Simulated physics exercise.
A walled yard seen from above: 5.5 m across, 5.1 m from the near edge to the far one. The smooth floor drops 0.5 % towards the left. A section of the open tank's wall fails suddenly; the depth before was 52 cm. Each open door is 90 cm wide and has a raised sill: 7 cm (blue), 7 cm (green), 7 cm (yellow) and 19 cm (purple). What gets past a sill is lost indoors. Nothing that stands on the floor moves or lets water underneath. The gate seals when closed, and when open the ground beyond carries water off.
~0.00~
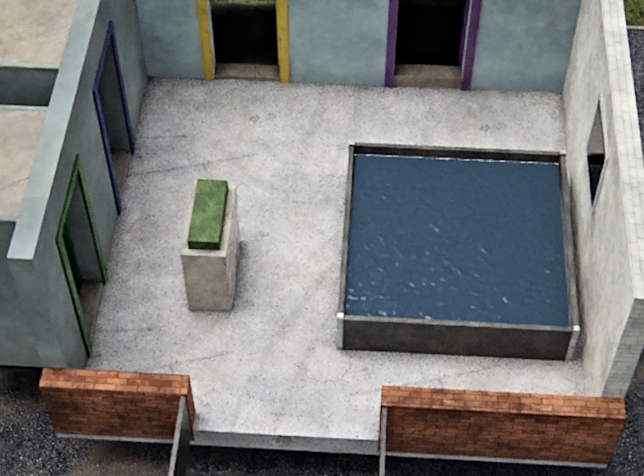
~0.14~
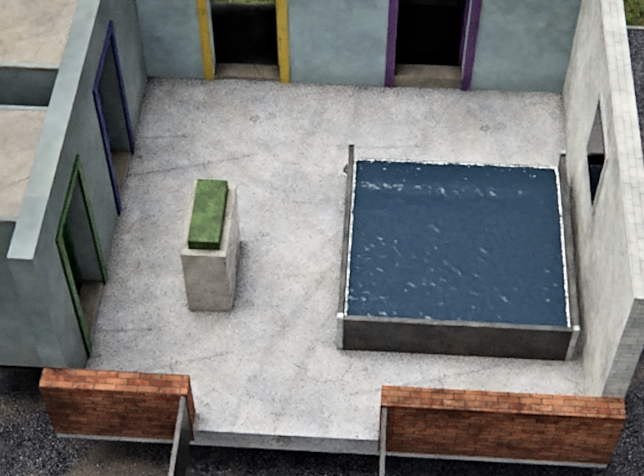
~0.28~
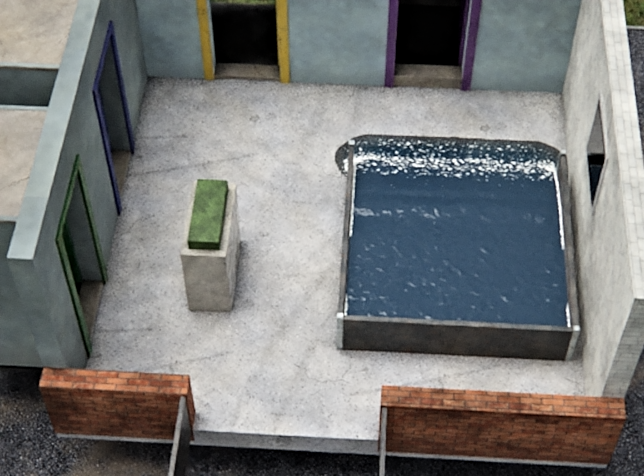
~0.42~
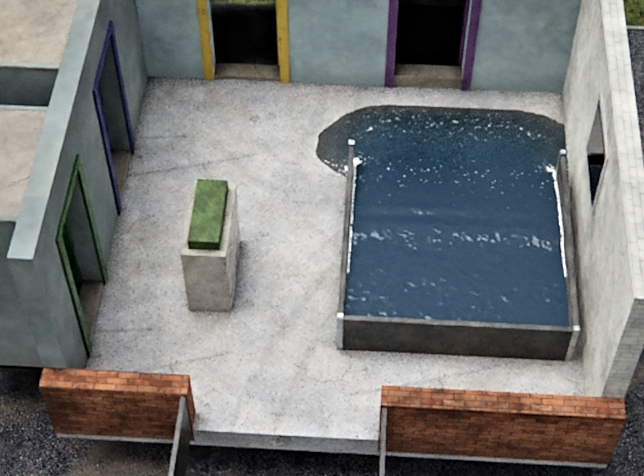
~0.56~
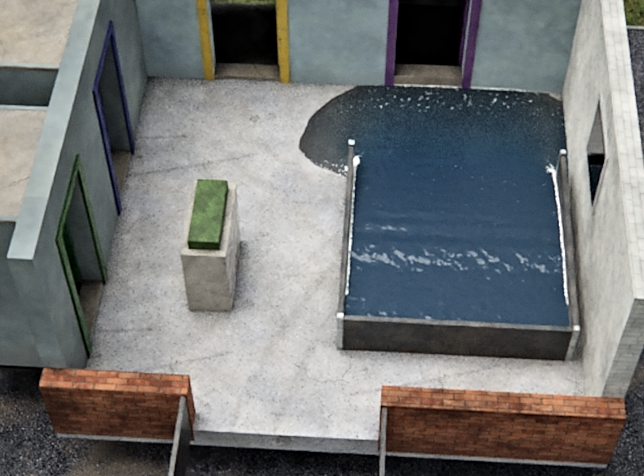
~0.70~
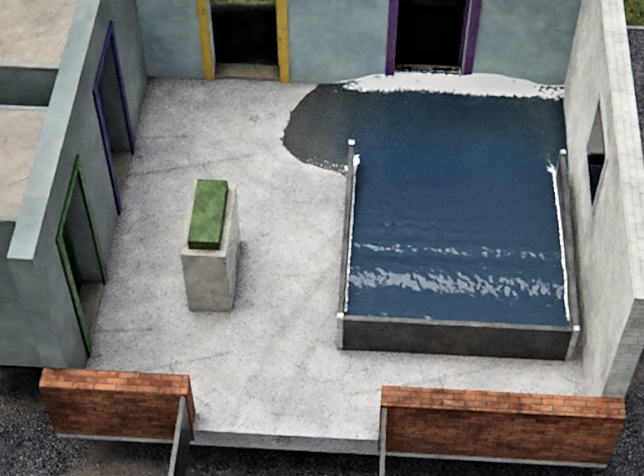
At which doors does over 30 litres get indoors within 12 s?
The water let in: At the blue door it exceeds the limit; at the green door it passes the limit; at the yellow door it passes the limit; at the purple door it exceeds the limit.
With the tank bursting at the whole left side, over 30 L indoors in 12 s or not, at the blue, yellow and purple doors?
Then: Blue over, yellow above, purple under.
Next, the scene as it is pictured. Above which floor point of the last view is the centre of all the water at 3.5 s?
Near (396, 173).
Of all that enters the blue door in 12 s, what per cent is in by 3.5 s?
Some 5 per cent by then.
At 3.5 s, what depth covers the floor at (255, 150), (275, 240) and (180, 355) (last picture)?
In that order: 8, 0 and 0 cm.
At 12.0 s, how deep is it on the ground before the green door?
About 11.0 cm.
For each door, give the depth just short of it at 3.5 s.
In cm: Blue 15, green 1, yellow 11, purple 27.
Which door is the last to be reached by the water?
It is the green one.
After 1.4 s water covers 25 % of the floor and is deepest (42 cm) near (552, 95); blue door not reached, green door not reached, yellow door 5 cm at the sill, 0 L in, purple door 39 cm at the sill, 49 L in.
After 2.2 s water covers 35 % of the floor and is deepest (40 cm) near (430, 90); blue door not reached, green door not reached, yellow door 11 cm at the sill, 1 L in, purple door 39 cm at the sill, 136 L in.
After 3.5 s water covers 55 % of the floor and is deepest (32 cm) near (144, 98); blue door 15 cm at the sill, 7 L in, green door not reached, yellow door 11 cm at the sill, 13 L in, purple door 27 cm at the sill, 236 L in.
After 7.0 s water covers 95 % of the floor and is deepest (22 cm) near (79, 404); blue door 13 cm at the sill, 118 L in, green door 11 cm at the sill, 2 L in, yellow door 12 cm at the sill, 53 L in, purple door 10 cm at the sill, 251 L in.
After 12.0 s water covers 100 % of the floor and is deepest (16 cm) near (160, 89); blue door 11 cm at the sill, 156 L in, green door 11 cm at the sill, 53 L in, yellow door 10 cm at the sill, 91 L in, purple door 9 cm at the sill, 251 L in.
